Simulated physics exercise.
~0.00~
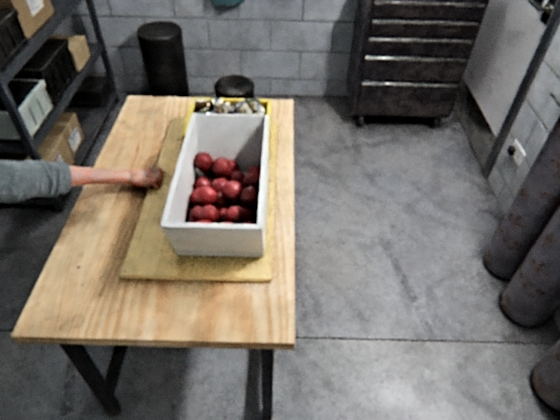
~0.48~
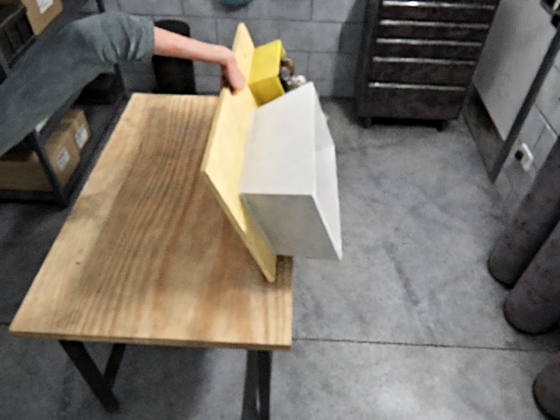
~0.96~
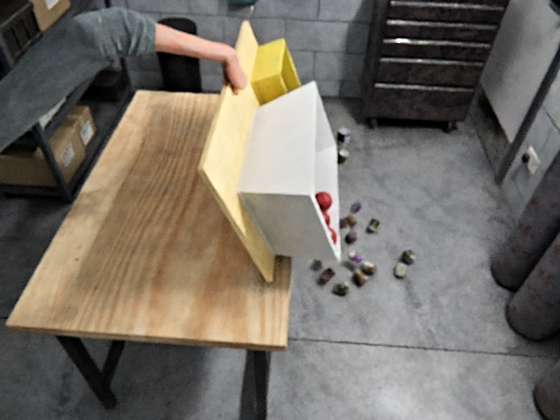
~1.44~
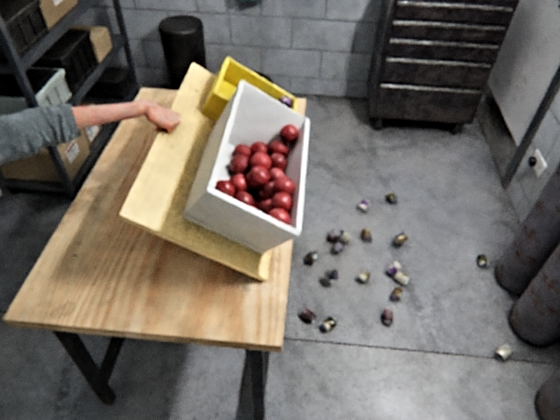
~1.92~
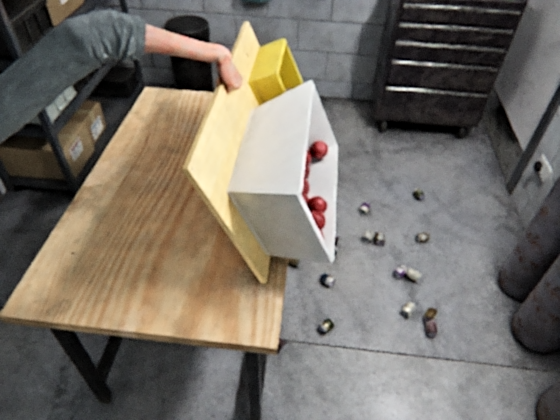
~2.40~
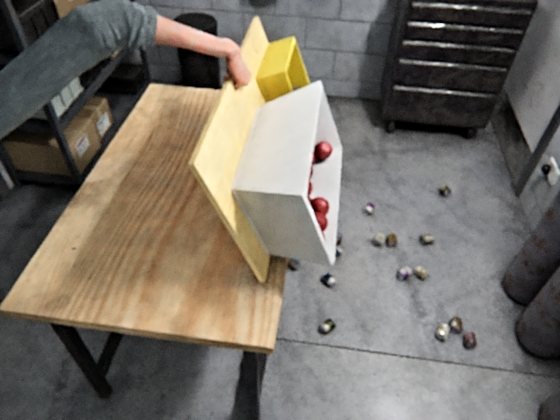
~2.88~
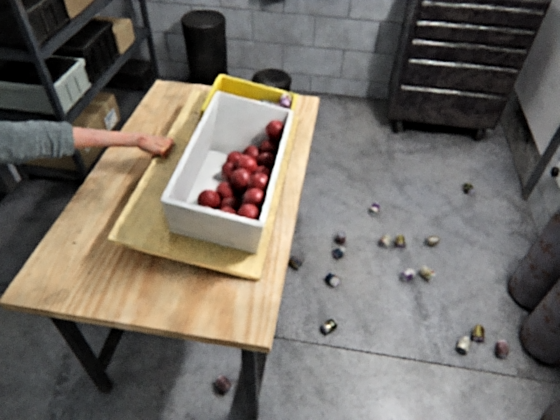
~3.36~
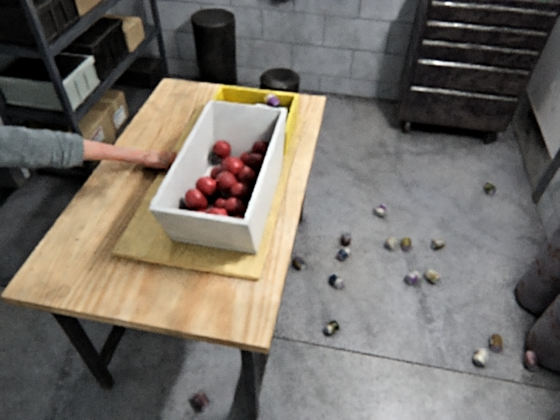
On a wooden table, a hand repeatedly tilts two baskets, spilling cans but no apples.
